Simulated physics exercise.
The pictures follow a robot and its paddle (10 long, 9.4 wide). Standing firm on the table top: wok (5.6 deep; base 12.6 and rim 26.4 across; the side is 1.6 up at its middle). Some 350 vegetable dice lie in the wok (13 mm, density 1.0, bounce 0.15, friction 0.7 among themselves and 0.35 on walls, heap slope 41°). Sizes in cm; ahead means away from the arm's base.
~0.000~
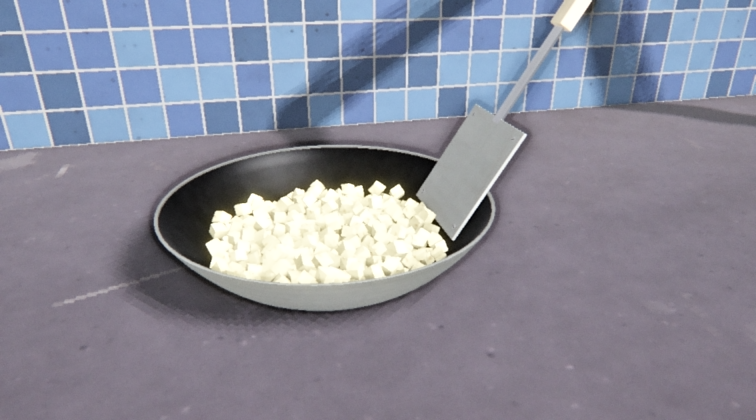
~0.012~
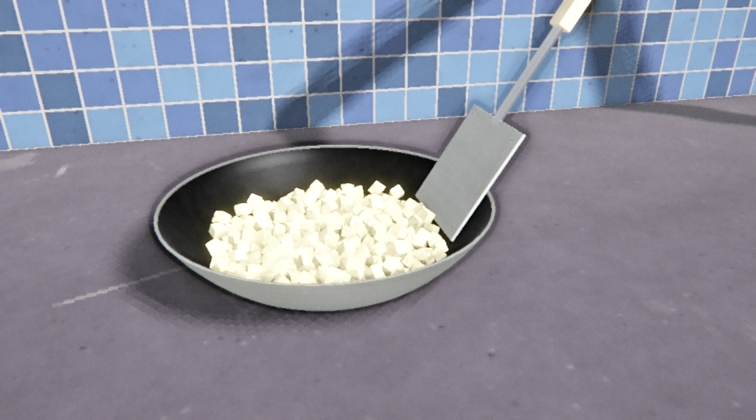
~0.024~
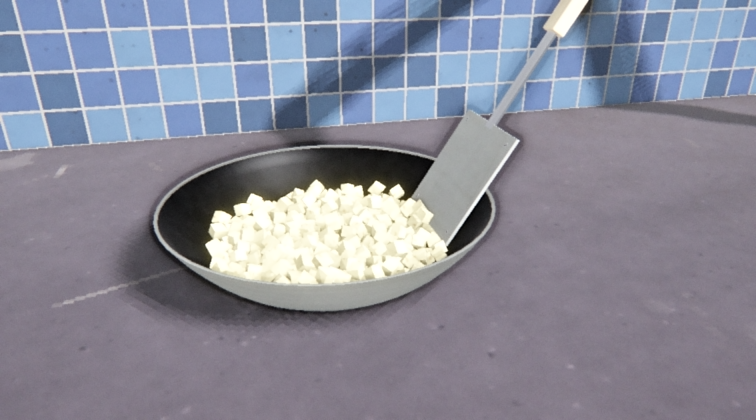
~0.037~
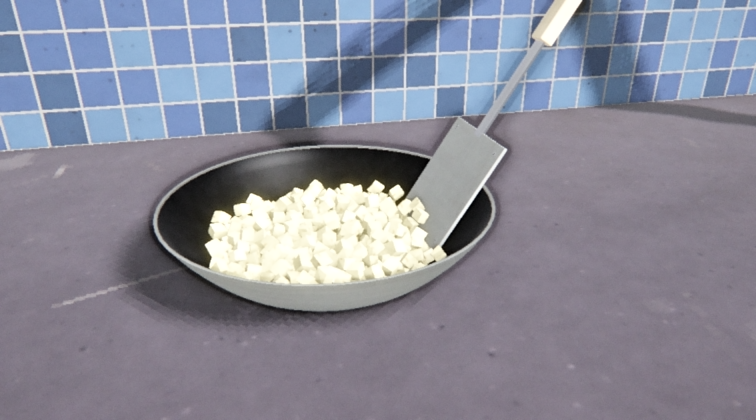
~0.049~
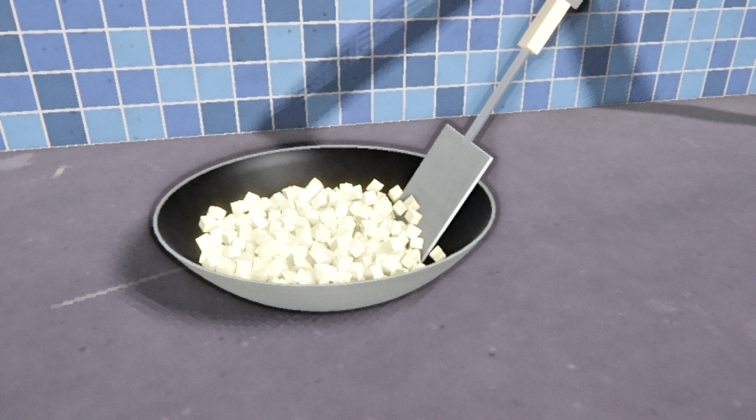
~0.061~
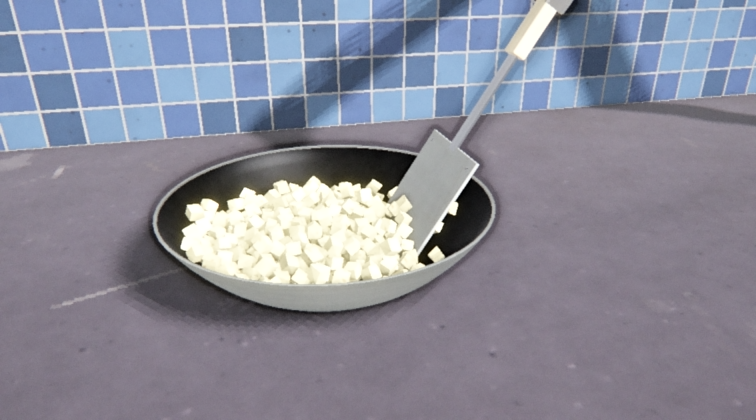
Robot arm's grey paddle sliding down and left into a dark wok, pushing pale vegetable dice leftward beside blue wall tiles.
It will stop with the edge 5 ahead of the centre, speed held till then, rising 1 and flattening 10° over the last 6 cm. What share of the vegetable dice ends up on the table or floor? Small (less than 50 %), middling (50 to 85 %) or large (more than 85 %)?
On the table or floor the share is small, less than 50 %.
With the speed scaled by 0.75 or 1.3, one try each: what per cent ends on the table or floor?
About 15 and 30 per cent.
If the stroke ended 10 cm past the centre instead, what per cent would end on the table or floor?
It would be near 70 per cent.
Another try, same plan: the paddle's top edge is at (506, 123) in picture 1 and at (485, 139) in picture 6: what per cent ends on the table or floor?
Some 20 per cent.
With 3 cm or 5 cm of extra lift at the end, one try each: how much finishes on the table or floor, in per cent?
About 25 and 20 per cent.
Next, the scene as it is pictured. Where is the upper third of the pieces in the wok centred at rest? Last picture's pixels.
Around (212, 224).
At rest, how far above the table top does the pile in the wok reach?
Roughly 7.0 cm.
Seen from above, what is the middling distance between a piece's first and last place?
Roughly 10 cm.
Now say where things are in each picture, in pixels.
Paddle top edge at (499, 118), sloping 57°; upper third of the load around (332, 231), from x 215 to 440, top at y 185; 351 in the wok, in the first frame.
Paddle top edge at (498, 119), sloping 57°; upper third of the load around (332, 231), from x 215 to 440, top at y 185, in the second frame.
Paddle top edge at (492, 123), sloping 57°; upper third of the load around (332, 231), from x 215 to 440, top at y 185, in the third frame.
Paddle top edge at (481, 132), sloping 57°; upper third of the load around (331, 230), from x 215 to 440, top at y 185, in the fourth frame.
Paddle top edge at (468, 140), sloping 57°; upper third of the load around (321, 229), from x 205 to 435, top at y 185, in the fifth frame.
Paddle top edge at (455, 145), sloping 57°; upper third of the load around (312, 226), from x 190 to 450, top at y 185; 351 in the wok, in the sixth frame.
By 0.10 s, sloping 57°, highest piece 10 above the table; 346 in the wok, 5 on the blade or in flight.
By 0.14 s, sloping 53°, highest piece 15 above the table; 335 in the wok, 16 on the blade or in flight.
By 0.35 s, sloping 47°, highest piece 15 above the table; 251 in the wok, 92 on the table or floor, 8 on the blade or in flight.
By 1.40 s, sloping 47°, highest piece 6 above the table; 251 in the wok, 100 on the table or floor.
Final count, 251 in the wok, 100 on the table or floor. That is 28 % on the table or floor.
